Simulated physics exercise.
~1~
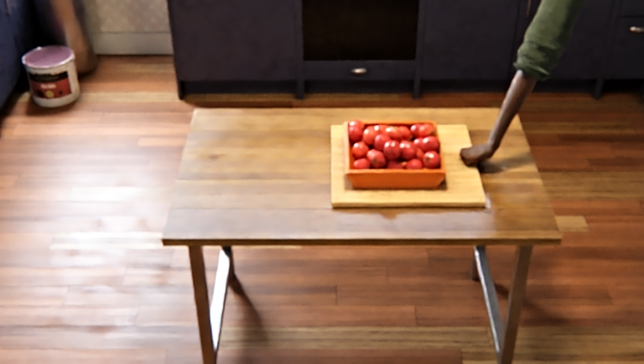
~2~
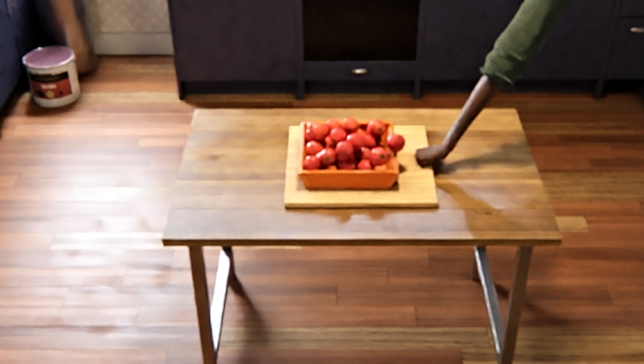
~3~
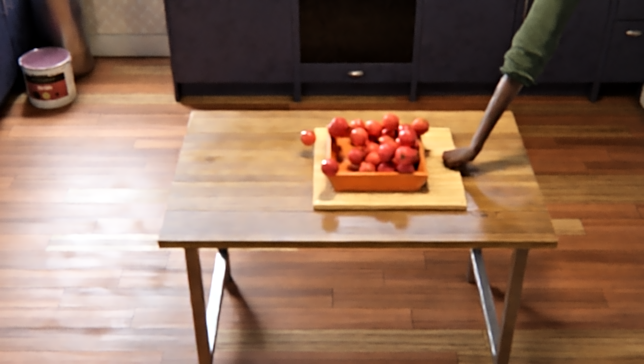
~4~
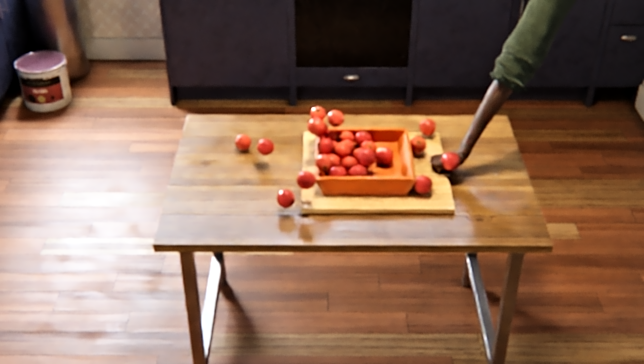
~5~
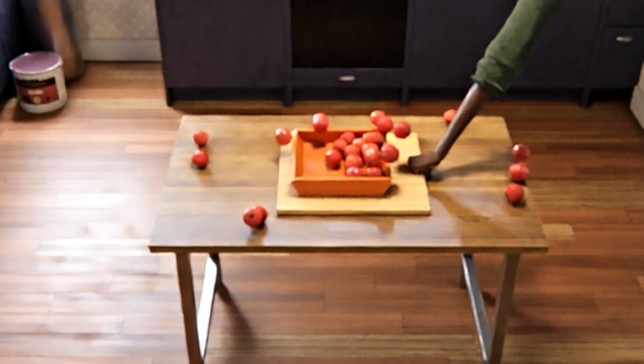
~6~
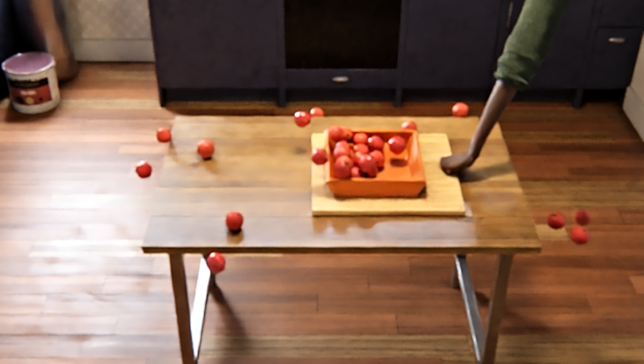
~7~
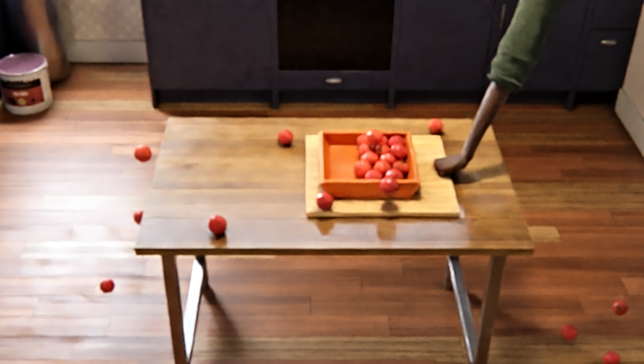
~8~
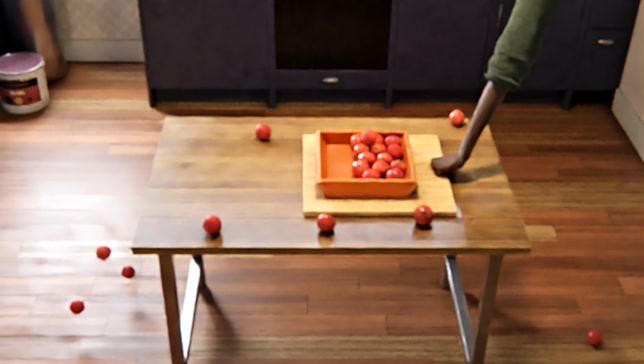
A dark-skinned arm in a green sleeve grips a pale wooden board on a brown table, seen from above in a room with a wood floor, dark cabinets behind and a white bucket at left. On the board sits an orange tote heaped with red tomatoes. The hand jerks the board left, then right, and tomatoes start spilling over the sides. As it jerks left and right again, more roll across the table and drop off both ends. The board stops, with about half the tomatoes left in the tote and the others scattered over table and floor.
